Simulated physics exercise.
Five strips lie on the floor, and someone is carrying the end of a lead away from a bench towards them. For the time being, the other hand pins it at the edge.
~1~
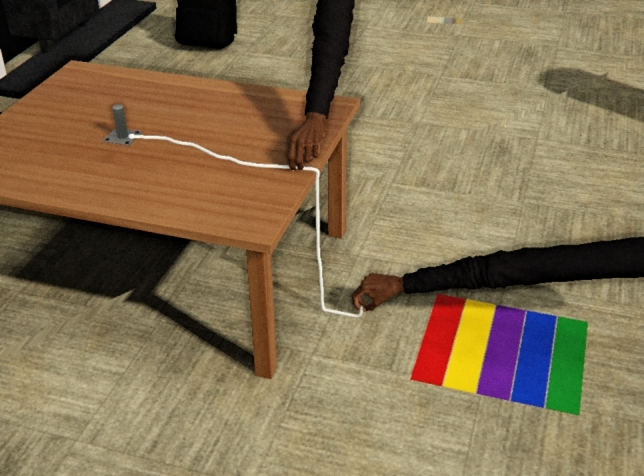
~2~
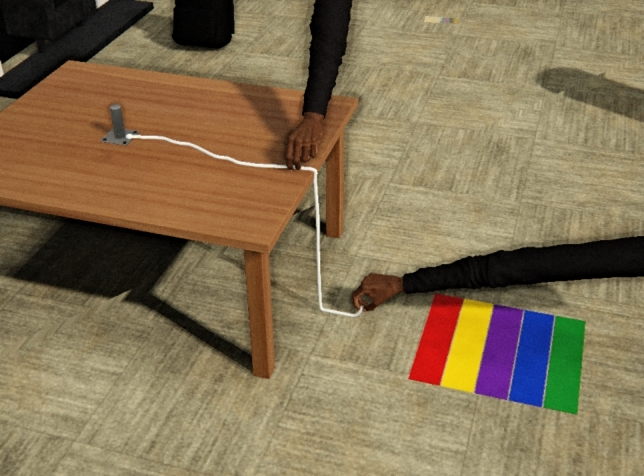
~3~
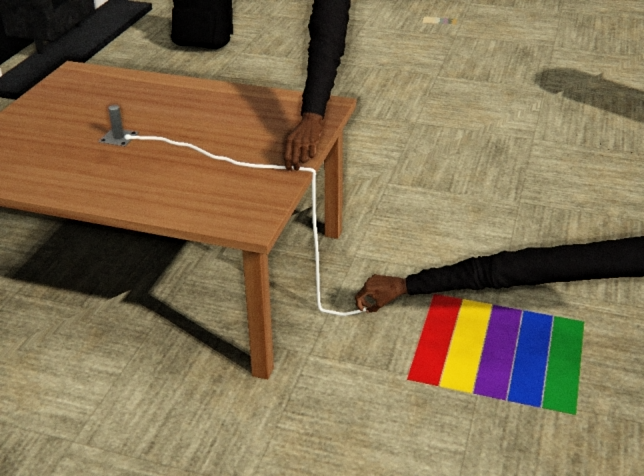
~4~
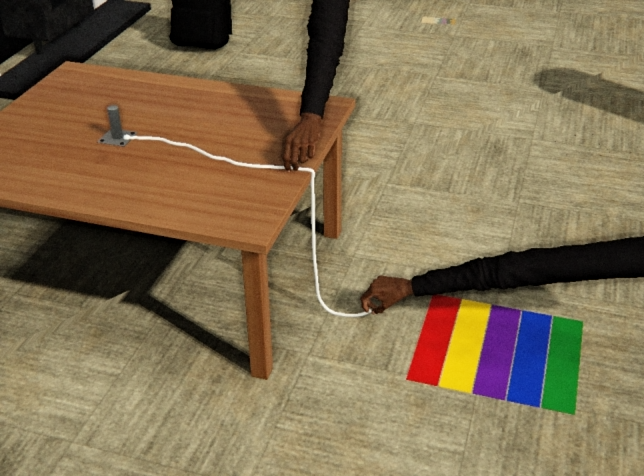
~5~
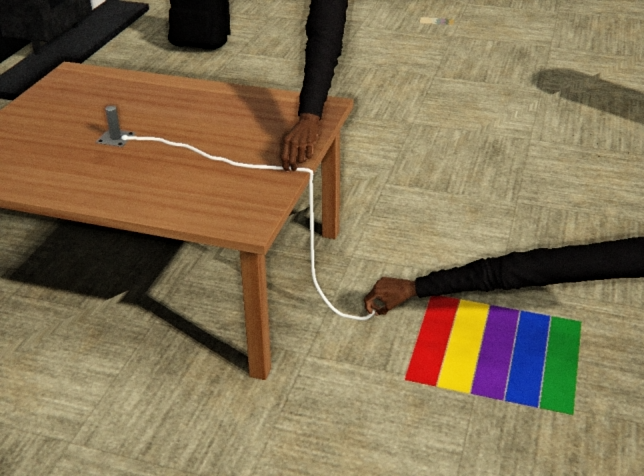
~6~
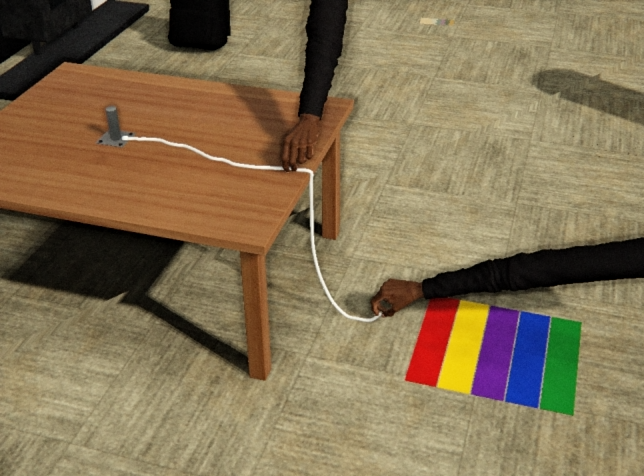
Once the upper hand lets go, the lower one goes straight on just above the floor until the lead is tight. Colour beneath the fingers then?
Yellow.
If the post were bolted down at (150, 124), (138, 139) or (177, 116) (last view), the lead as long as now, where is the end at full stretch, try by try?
In order, it comes out close to (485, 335), (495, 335) and (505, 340).
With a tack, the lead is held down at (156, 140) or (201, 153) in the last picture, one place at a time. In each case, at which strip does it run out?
In order, yellow and yellow.
A little later, end near (419, 321); short of the strips.
Next, end near (449, 327); over red.
When it is tight, end near (467, 330); over yellow. It halts on the yellow strip.
